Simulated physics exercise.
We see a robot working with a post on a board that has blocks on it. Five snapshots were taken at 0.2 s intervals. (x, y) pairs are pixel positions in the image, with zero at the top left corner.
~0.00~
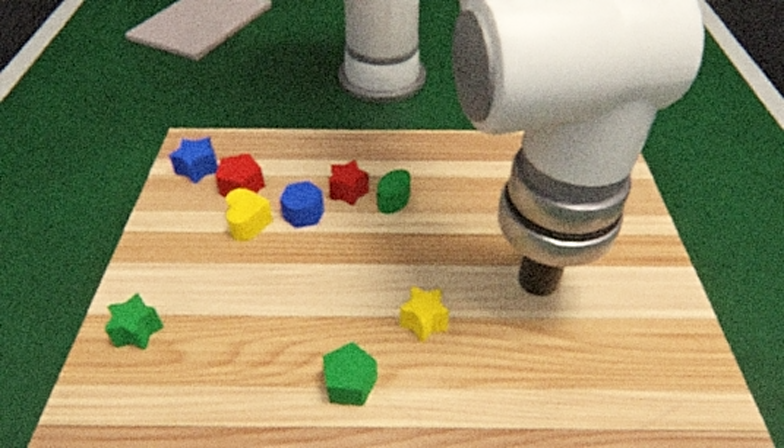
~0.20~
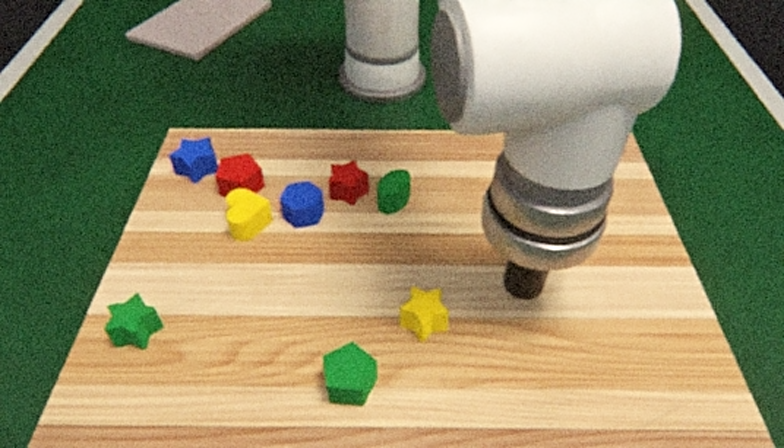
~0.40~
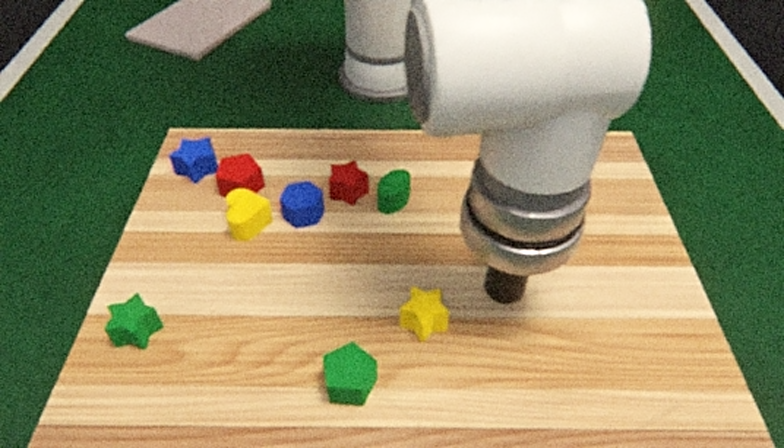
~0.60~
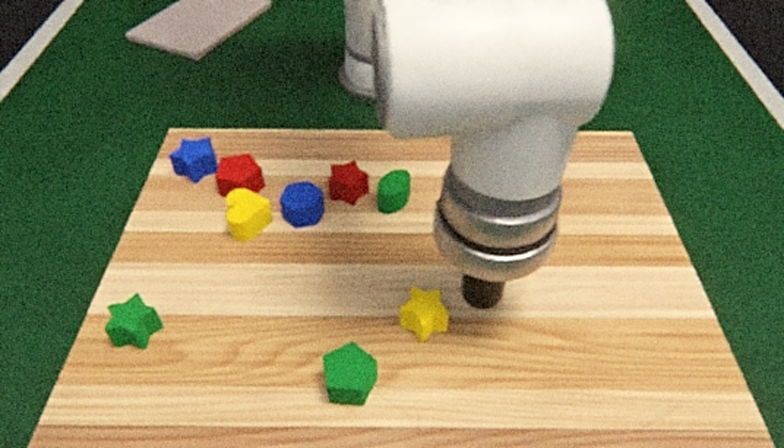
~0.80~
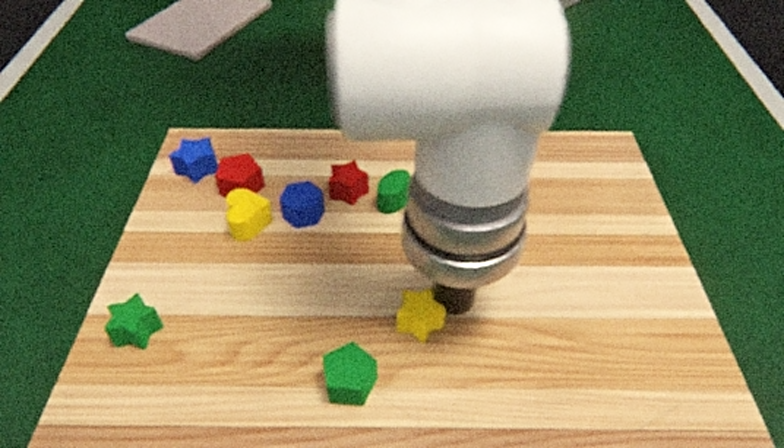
On a striped wooden board with colourful blocks, a robot arm moves its dark post left and slightly nudges the yellow star.
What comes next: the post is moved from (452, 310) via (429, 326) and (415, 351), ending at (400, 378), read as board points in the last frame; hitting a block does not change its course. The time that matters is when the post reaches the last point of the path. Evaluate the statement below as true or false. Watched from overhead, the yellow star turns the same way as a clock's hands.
That claim is true.
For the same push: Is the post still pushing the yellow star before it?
No - that is not the case.
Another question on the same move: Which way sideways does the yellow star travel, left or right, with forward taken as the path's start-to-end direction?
Answer: Right.
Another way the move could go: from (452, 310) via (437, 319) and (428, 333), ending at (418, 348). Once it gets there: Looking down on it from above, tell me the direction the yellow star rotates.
Viewed from overhead, the yellow star winds up turned clockwise.
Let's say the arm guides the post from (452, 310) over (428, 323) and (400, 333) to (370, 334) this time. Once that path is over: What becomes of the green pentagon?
By the time the path is finished, it has moved at least a centimetre.
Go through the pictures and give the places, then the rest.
In the first frame, post tip (538, 282); block tops, green pentagon (348, 366); yellow star (425, 303).
In the second frame, post (523, 285); blocks unchanged.
In the third frame, post (504, 289); blocks unchanged.
In the fourth frame, post (481, 294); blocks unchanged.
In the fifth frame, post (453, 300); green pentagon (348, 366); yellow star (421, 304).
On the path given first. Halfway along, post (423, 328); yellow star (385, 326), turned 15° clockwise.
At the end, post (401, 368); green pentagon (338, 370), turned 15° anticlockwise; yellow star (369, 336), turned 60° clockwise.
